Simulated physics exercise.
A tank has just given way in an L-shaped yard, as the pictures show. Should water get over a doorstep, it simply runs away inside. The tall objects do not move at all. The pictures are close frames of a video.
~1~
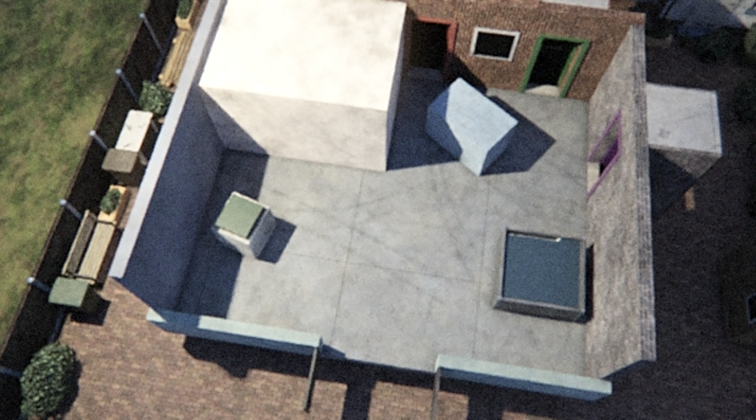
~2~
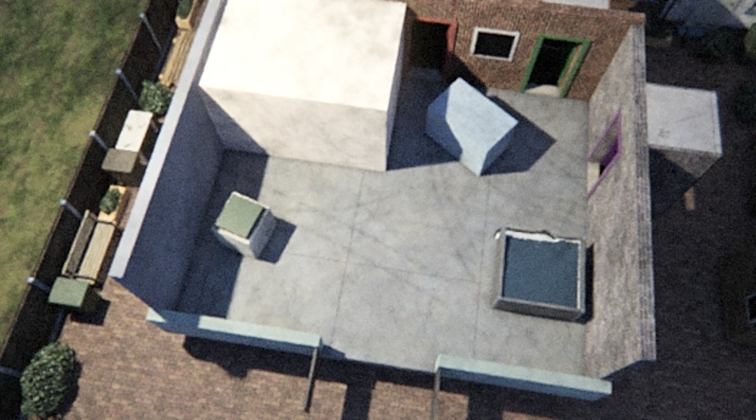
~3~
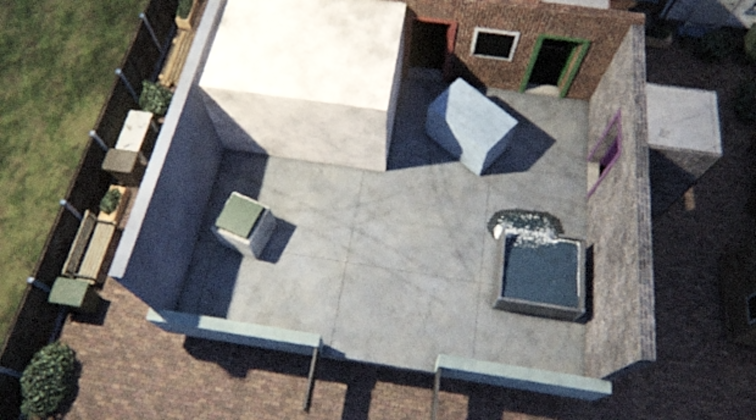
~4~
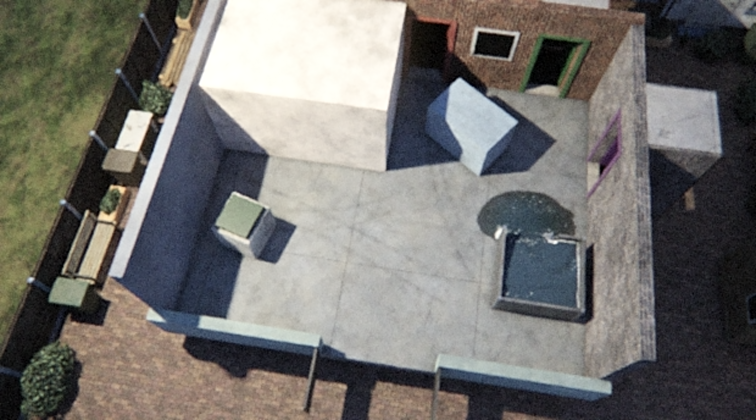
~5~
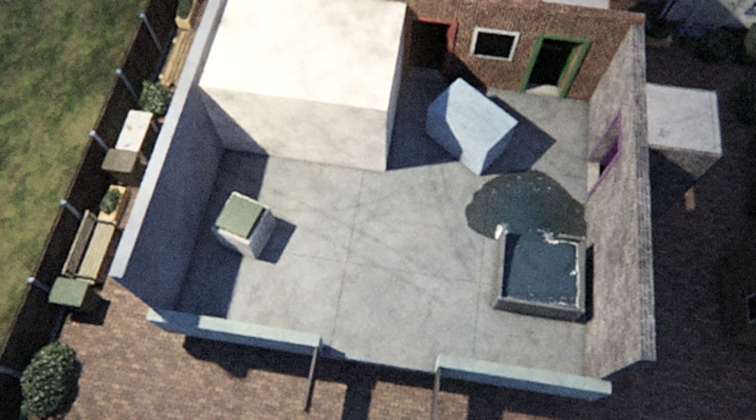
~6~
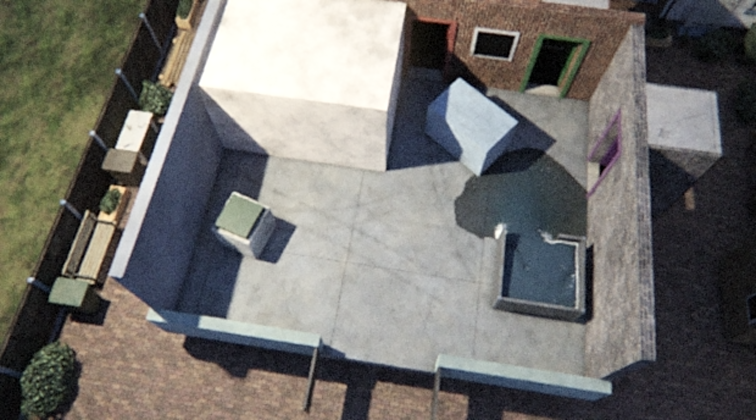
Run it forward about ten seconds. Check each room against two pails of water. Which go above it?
The purple door goes above; the green door goes above; the red door stays at or below.
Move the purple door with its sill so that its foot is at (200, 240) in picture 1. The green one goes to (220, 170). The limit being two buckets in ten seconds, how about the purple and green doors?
As it turns out, the purple keeps clear but the green keeps clear.
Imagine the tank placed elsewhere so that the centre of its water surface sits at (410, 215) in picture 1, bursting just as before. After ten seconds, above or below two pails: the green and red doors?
Looking at each door, the green one stays safely beneath and the red one goes past the limit.
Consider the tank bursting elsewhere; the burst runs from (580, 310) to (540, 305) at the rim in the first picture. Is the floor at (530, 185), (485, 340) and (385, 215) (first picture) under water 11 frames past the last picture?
Bone-dry, submerged, bone-dry.
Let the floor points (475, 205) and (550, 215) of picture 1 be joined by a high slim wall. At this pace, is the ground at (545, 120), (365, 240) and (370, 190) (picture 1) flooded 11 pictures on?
Taking the points in order - unwetted, wetted, wetted.
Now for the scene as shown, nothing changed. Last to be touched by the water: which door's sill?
That's the door marked red.
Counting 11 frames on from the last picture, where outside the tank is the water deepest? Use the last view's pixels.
Deepest spot: Near (569, 101).
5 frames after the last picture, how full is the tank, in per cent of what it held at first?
I make it 54 per cent.
A moment on, water covers 20 % of the floor; the purple door under two buckets in, the green door wet at the sill, nothing in, the red door not reached.
Next, water covers 25 % of the floor; the purple door under two buckets in, the green door over two buckets in, the red door not reached.
Then, water covers 35 % of the floor; the purple door over two buckets in, the green door far over two buckets in, the red door wet at the sill, nothing in.
Later, water covers 40 % of the floor; the purple door over two buckets in, the green door far over two buckets in, the red door wet at the sill, nothing in.
In the end, water covers 60 % of the floor; the purple door far over two buckets in, the green door far over two buckets in, the red door wet at the sill, nothing in.
